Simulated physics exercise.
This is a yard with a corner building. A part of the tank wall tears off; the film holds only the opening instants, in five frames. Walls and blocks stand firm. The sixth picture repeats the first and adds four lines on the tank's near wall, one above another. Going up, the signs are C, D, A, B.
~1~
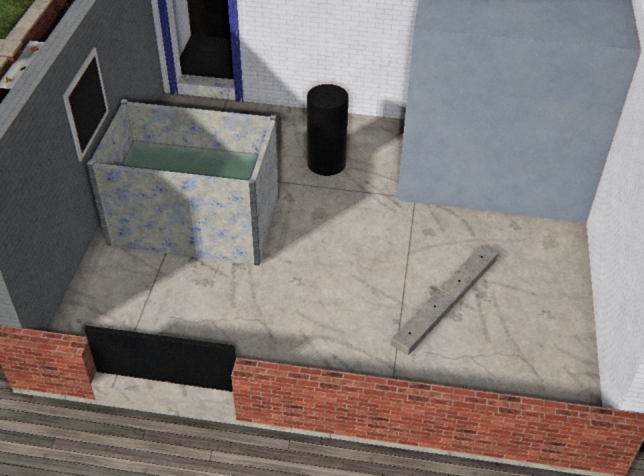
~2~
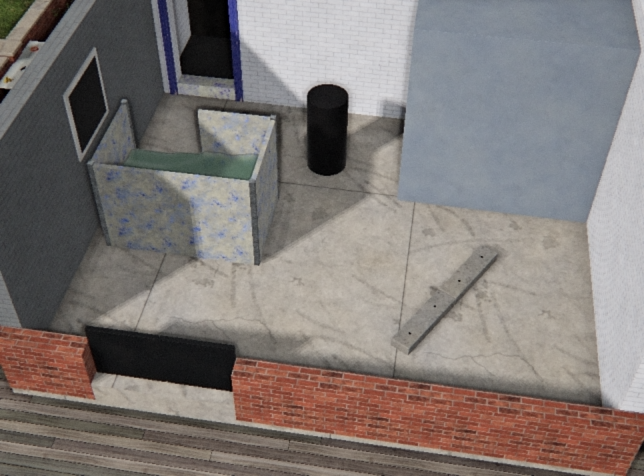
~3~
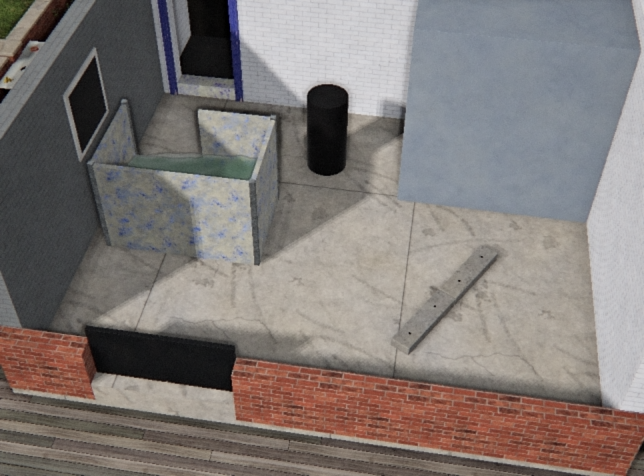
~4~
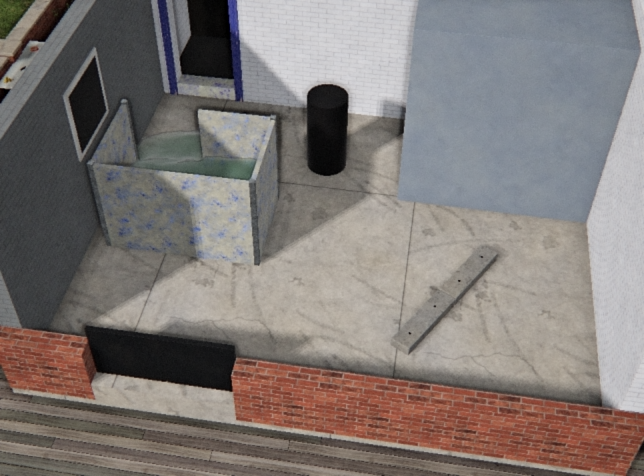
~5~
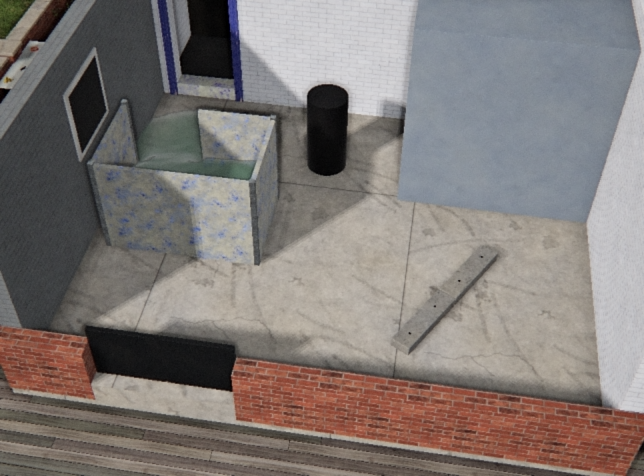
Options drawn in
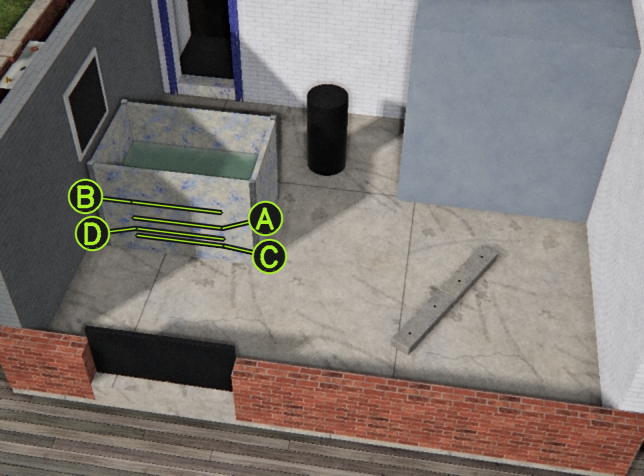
Greenish water in a pale, blue-mottled tank at the left of a walled concrete yard, seen from high above by a still camera, shifts after part of the tank's back wall disappears. A blue-framed doorway and black cylinder stand behind, a grey block and loose plank lie right, and a dark gate breaks the low red-brick wall in front. The water's surface tilts, ripples and sinks lower inside the remaining panels, while everything else stays still.
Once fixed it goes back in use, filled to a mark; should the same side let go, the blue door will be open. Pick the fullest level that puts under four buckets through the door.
Use mark D.
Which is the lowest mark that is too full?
It is A.
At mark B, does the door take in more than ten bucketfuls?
Yes, it does.
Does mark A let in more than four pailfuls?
Yes, it does.
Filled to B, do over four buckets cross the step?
Yes.
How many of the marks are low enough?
Two of the four.
On the marked copy, A at (177, 223); B at (175, 207); C at (180, 240); D at (179, 233); from the bottom up C, D, A, B.
If A is chosen, about 10 bucketfuls get in.
If B is chosen, dozens of bucketfuls pour in.
If C is chosen, nothing gets over.
If D is chosen, a bucket or two gets in.
